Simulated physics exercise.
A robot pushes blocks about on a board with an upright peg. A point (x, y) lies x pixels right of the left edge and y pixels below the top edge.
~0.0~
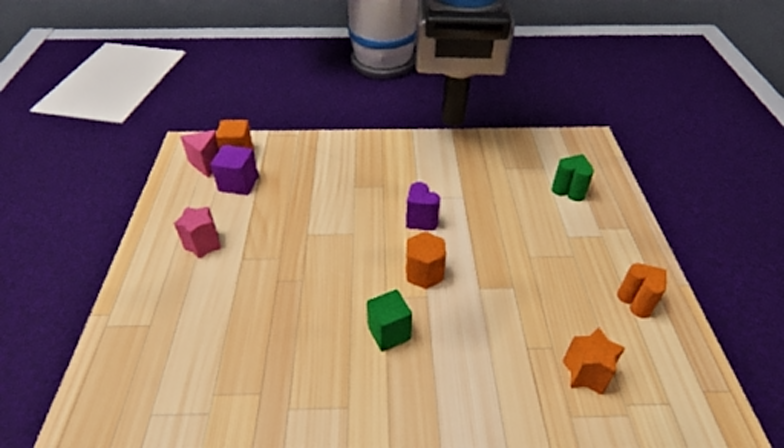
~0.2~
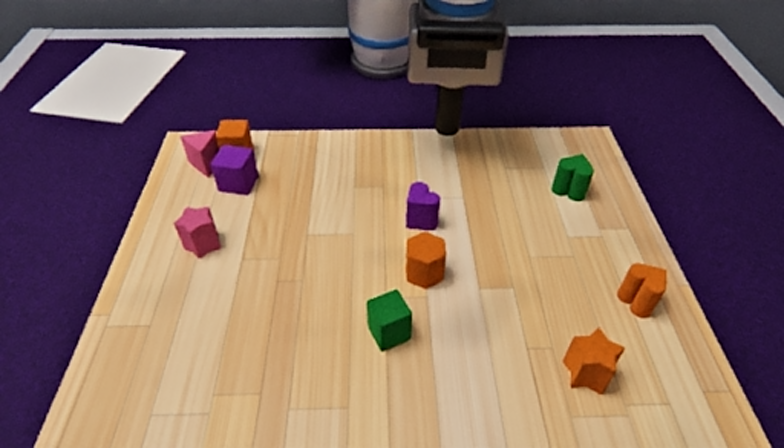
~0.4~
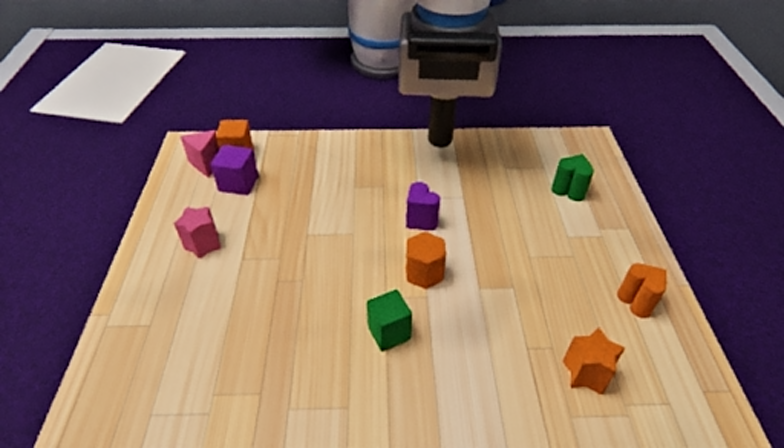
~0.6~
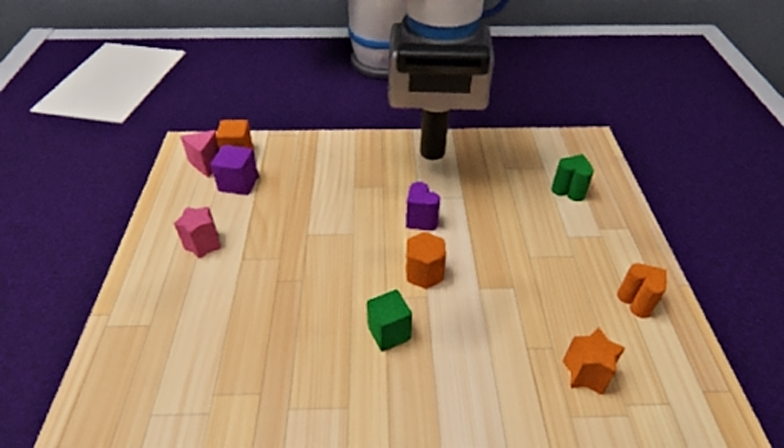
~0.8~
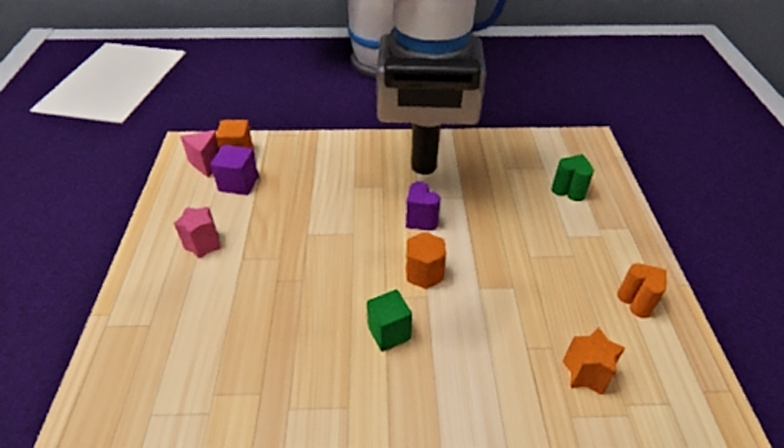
A robot arm moved its dark upright peg forward and slightly left over a wooden board, drawing close behind a small purple heart, while all the scattered colorful blocks stayed where they were.
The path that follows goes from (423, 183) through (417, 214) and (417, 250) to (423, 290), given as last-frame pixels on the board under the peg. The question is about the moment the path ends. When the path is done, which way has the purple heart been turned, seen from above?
From the top, the block rotates counterclockwise.
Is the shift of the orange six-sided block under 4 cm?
No, I don't think so.
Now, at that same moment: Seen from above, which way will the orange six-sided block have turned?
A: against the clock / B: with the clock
Answer: B.
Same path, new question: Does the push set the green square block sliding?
I believe not.
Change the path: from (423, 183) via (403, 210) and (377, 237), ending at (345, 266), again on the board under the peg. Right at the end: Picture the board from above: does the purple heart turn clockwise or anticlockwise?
Anticlockwise, looking down.
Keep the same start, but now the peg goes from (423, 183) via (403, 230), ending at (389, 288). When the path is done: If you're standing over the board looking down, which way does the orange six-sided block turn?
It is turned clockwise.
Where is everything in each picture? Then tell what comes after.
In the first picture, peg's lower end at (453, 120); green square block at (389, 306); purple heart at (422, 193); orange six-sided block at (426, 246).
In the second picture, peg at (447, 130); blocks still.
In the third picture, peg at (440, 141); blocks still.
In the fourth picture, peg at (432, 154); blocks still.
In the fifth picture, peg at (424, 168); green square block at (389, 306); purple heart at (422, 193); orange six-sided block at (426, 246).
The first path, step by step. One third of the way, peg at (418, 199); purple heart at (424, 211), turned 15° anticlockwise.
Two thirds of the way, peg at (418, 234); purple heart at (438, 242), turned 70° anticlockwise; orange six-sided block at (441, 273), turned 40° clockwise.
At the end, peg at (424, 274); green square block still; purple heart at (455, 264), turned 140° anticlockwise; orange six-sided block at (453, 298), turned 40° clockwise.
